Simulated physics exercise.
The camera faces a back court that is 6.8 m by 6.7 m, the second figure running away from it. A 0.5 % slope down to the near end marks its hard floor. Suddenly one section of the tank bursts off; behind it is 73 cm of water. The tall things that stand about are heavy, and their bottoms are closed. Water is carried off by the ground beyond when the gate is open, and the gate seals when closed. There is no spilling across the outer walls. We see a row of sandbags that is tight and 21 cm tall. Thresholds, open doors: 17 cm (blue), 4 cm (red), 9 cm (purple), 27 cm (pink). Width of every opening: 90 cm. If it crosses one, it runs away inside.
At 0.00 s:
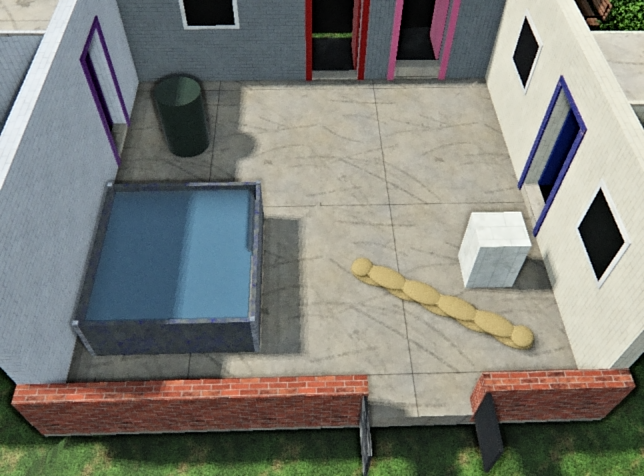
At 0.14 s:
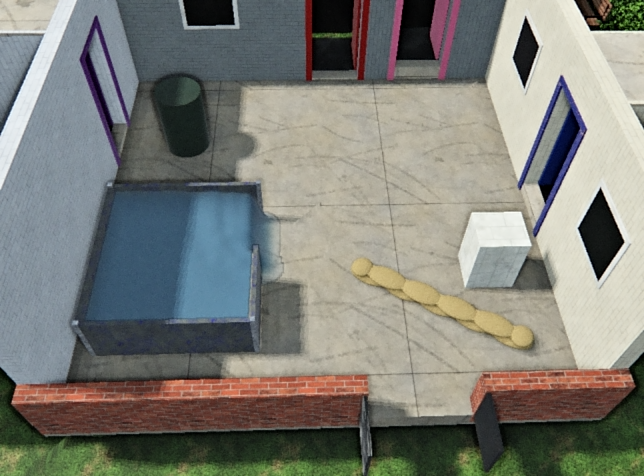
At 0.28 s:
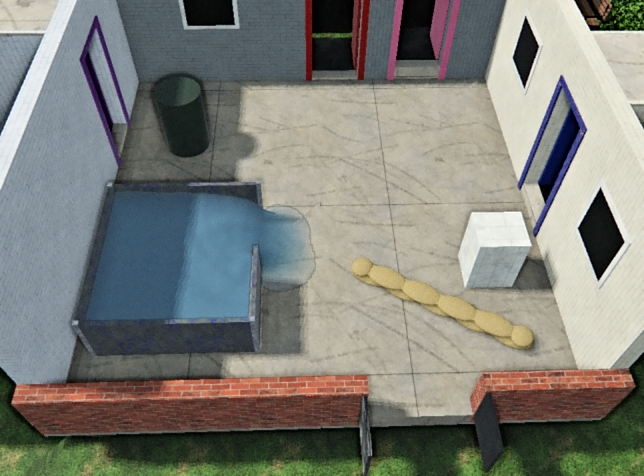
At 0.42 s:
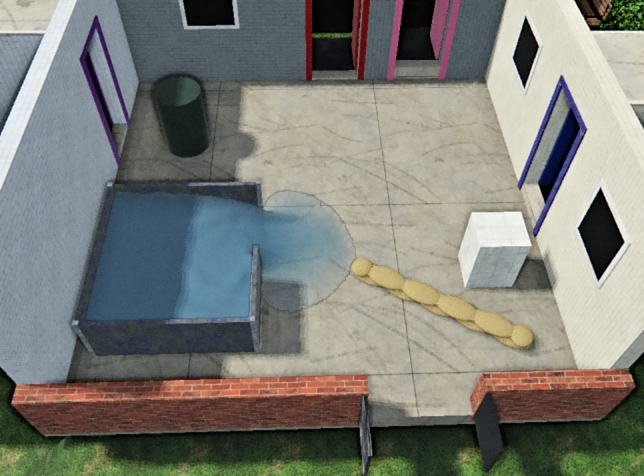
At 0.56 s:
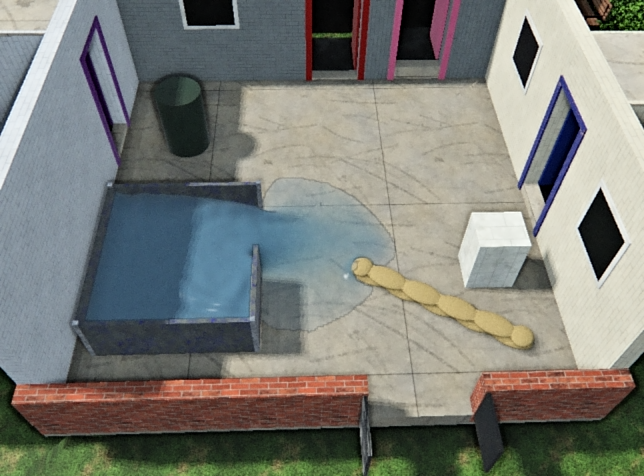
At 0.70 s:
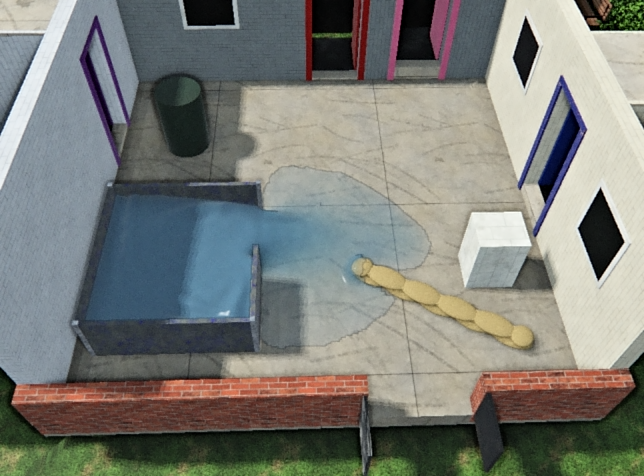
In a walled concrete courtyard, part of the right side of a big water tank gave way, and water poured out, fanning across the floor and washing against the near end of a sandbag row.
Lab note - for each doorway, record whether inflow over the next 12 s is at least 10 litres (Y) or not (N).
Record: Blue door Y; red door Y; purple door N; pink door N.
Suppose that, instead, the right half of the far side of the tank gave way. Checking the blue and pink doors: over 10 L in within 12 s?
Against the limit, the blue door stays within it and the pink door stays within it.
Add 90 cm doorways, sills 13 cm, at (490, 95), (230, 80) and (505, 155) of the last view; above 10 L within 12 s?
More, less, more.
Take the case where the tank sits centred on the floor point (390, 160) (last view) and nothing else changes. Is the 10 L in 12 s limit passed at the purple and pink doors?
Checking the limit: The purple door is beyond it and the pink door is within it.
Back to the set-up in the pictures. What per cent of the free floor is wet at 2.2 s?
Close to 50 in a hundred parts are wet.
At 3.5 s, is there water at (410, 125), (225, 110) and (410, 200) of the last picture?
Well, the first is drenched, the next untouched by it, the last drenched.
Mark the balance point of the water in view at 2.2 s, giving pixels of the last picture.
Centre: Roughly (272, 254) px.
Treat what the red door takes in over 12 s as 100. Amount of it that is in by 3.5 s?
Around 0 percent.
After 1.4 s water covers 35 % of the floor and is deepest (38 cm) near (357, 264); blue door 18 cm at the sill, 0 L in, red door not reached, purple door not reached, pink door not reached.
After 2.2 s water covers 50 % of the floor and is deepest (34 cm) near (357, 264); blue door 31 cm at the sill, 22 L in, red door not reached, purple door not reached, pink door not reached.
After 3.5 s water covers 55 % of the floor and is deepest (30 cm) near (478, 83); blue door 25 cm at the sill, 97 L in, red door 4 cm at the sill, 0 L in, purple door not reached, pink door 18 cm at the sill, 0 L in.
After 7.0 s water covers 80 % of the floor and is deepest (16 cm) near (573, 394); blue door 14 cm at the sill, 124 L in, red door 6 cm at the sill, 14 L in, purple door not reached, pink door 12 cm at the sill, 0 L in.
After 12.0 s water covers 95 % of the floor and is deepest (12 cm) near (67, 382); blue door 8 cm at the sill, 124 L in, red door 5 cm at the sill, 23 L in, purple door 8 cm at the sill, 0 L in, pink door 7 cm at the sill, 0 L in.
